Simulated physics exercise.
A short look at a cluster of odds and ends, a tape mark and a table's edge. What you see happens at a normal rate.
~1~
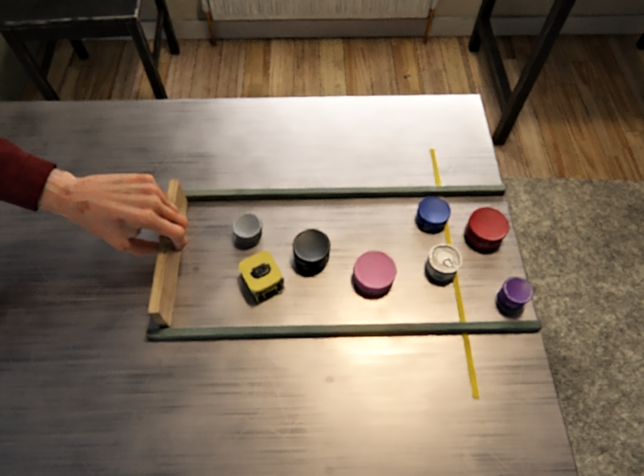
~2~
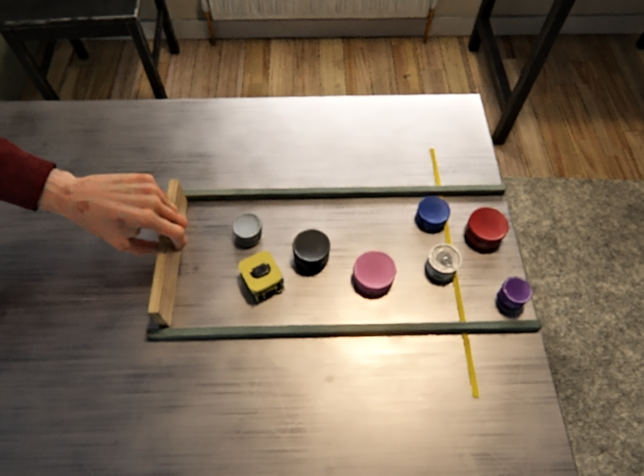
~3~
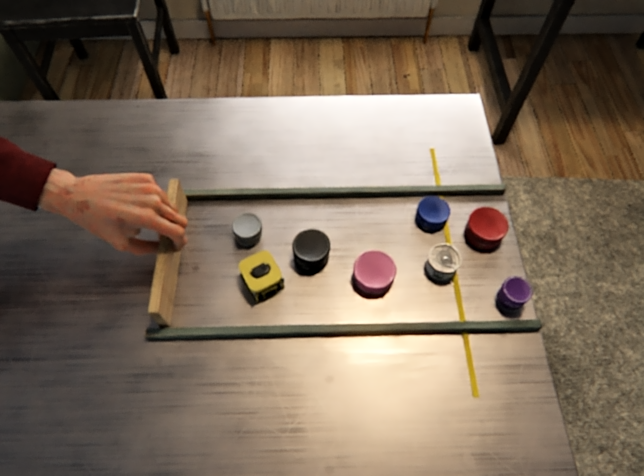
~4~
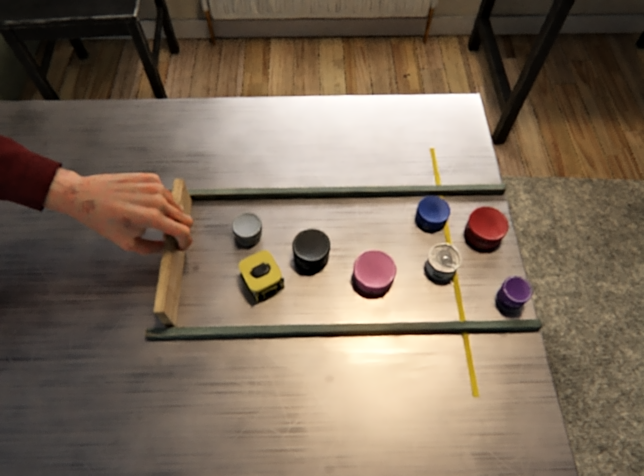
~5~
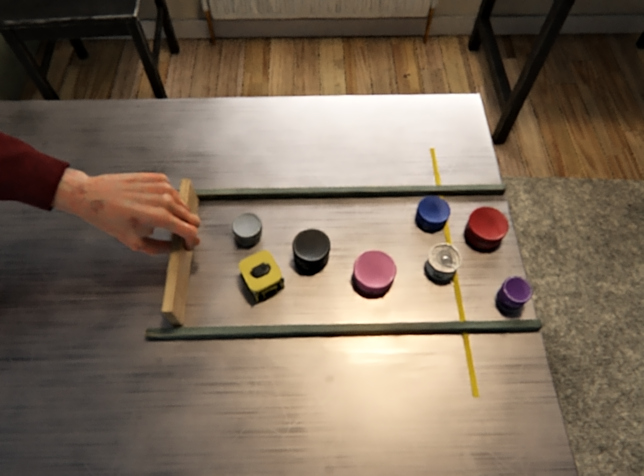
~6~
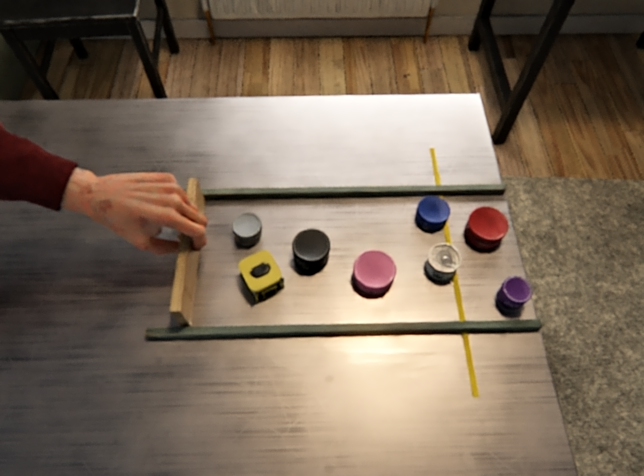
A hand slides a wooden board slightly right toward unmoving tubs and a yellow object.
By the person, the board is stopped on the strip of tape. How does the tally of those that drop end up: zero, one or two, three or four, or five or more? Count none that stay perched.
Count them up and one or two have fallen.
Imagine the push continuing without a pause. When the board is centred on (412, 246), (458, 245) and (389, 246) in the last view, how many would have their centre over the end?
Respectively, 0, 1 and 0.
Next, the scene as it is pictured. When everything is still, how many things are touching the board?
Number: 3.
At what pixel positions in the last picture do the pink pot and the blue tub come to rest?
Near (509, 269) and (479, 203).
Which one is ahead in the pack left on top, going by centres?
The purple tin.
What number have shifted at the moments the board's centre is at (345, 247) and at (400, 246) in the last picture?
In order, the tallies are 4 and 6.
Early on, none off yet; purple tin at rest near (513, 294); red tub at rest near (486, 228); white pot at rest near (443, 262).
A while later, none off yet; purple tin at rest near (513, 294); red tub at rest near (487, 227); white pot travelled well along near (496, 257).
Finally, the number that fall off is one or two; lost, white pot.
